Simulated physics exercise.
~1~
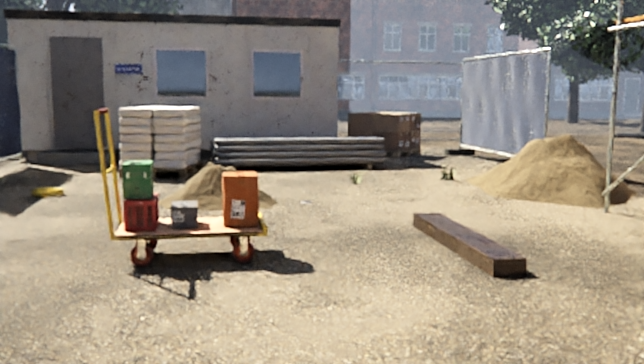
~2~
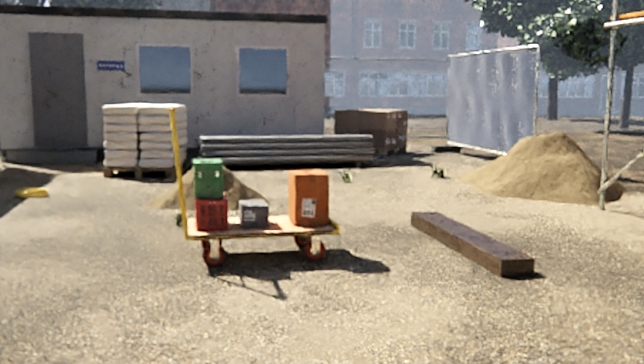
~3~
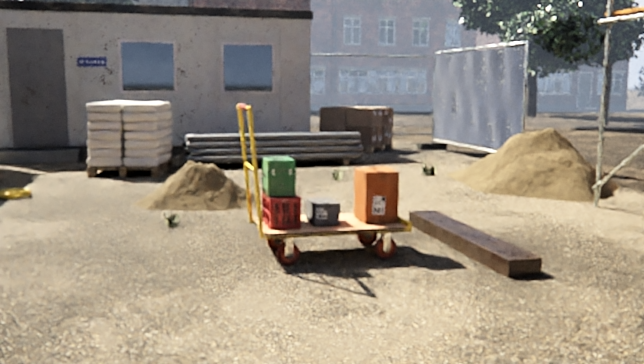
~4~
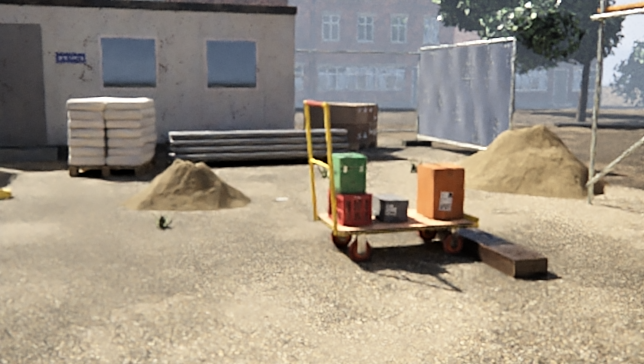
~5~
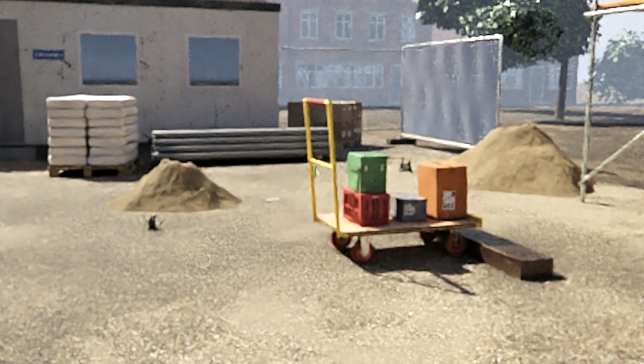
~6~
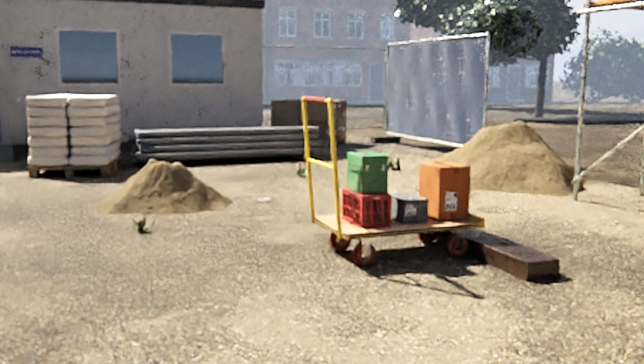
A yellow-framed flatbed trolley stands on sandy ground in a building yard, seen from slightly above and to one side, with a low grey building, stacked white sacks, pipes and sand heaps behind. On its deck, a green toolbox sits on a red crate at the left, a small grey carton in the middle and a tall orange carton at the right. The trolley rolls right towards a low brown kerb as the view drifts sideways. It stops short there without tipping. The toolbox, crate and grey carton shift slightly right, and everything stays aboard, the toolbox and orange carton upright.
